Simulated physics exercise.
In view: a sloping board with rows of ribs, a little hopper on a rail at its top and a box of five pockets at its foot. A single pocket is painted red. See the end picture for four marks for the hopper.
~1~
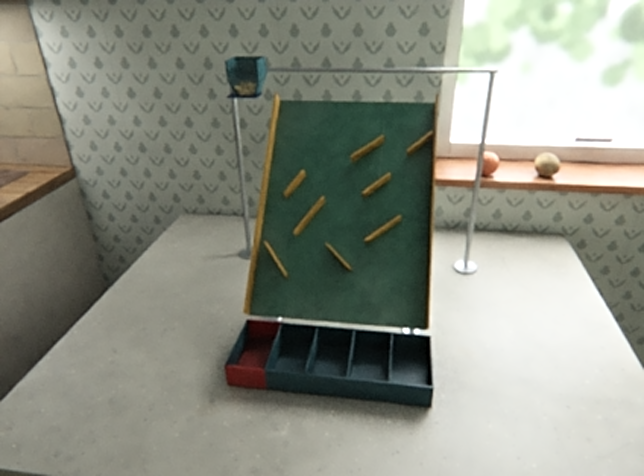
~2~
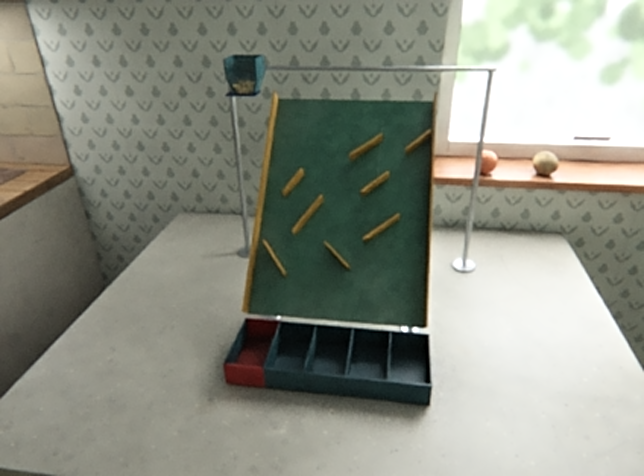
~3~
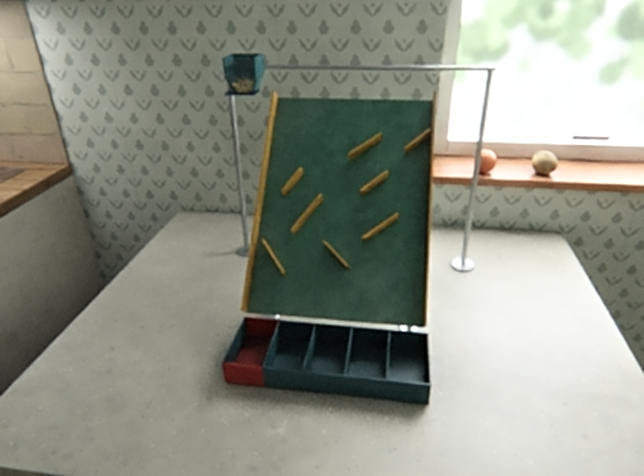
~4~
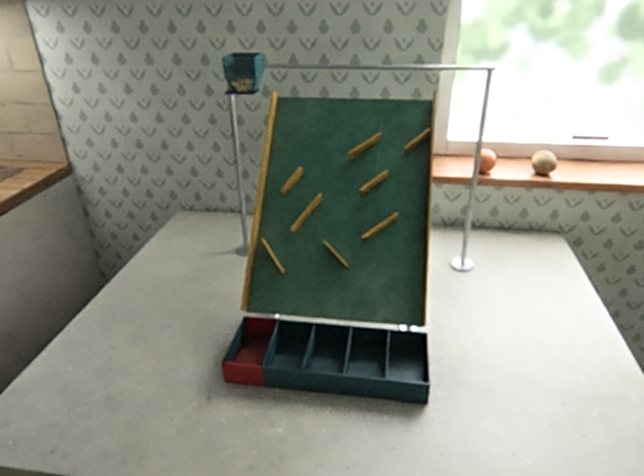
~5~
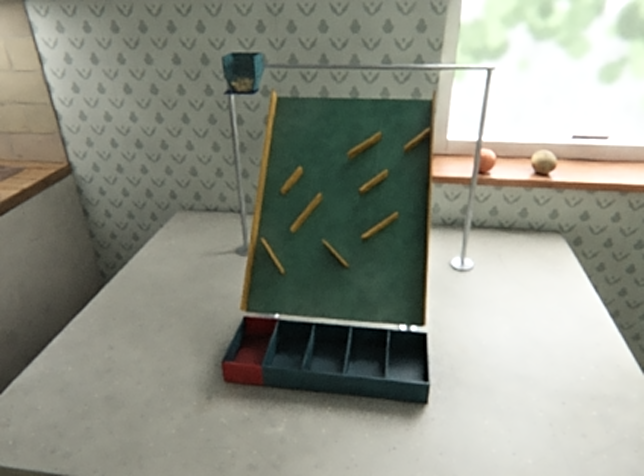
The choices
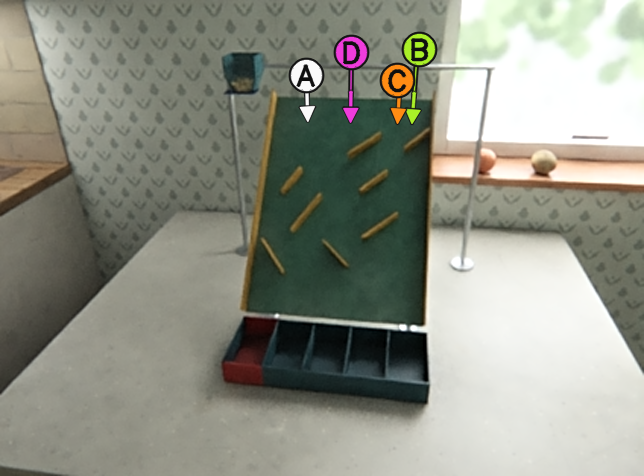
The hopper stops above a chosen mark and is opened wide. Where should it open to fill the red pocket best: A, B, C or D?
A beats the others.
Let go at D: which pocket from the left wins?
The second.
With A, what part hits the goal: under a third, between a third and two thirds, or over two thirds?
Mark A gives between a third and two thirds.
On the marked copy, mark A meets the board at (307, 116); mark B meets the board at (412, 118); mark C meets the board at (397, 118); mark D meets the board at (350, 117).
If A is chosen, roughly a third in the red pocket, roughly two thirds in other pockets.
If B is chosen, about a tenth in the red pocket, the larger part in other pockets, about a tenth outside the box.
If C is chosen, about a tenth in the red pocket, the larger part in other pockets, about a tenth outside the box.
If D is chosen, just a few in the red pocket, almost all in other pockets.
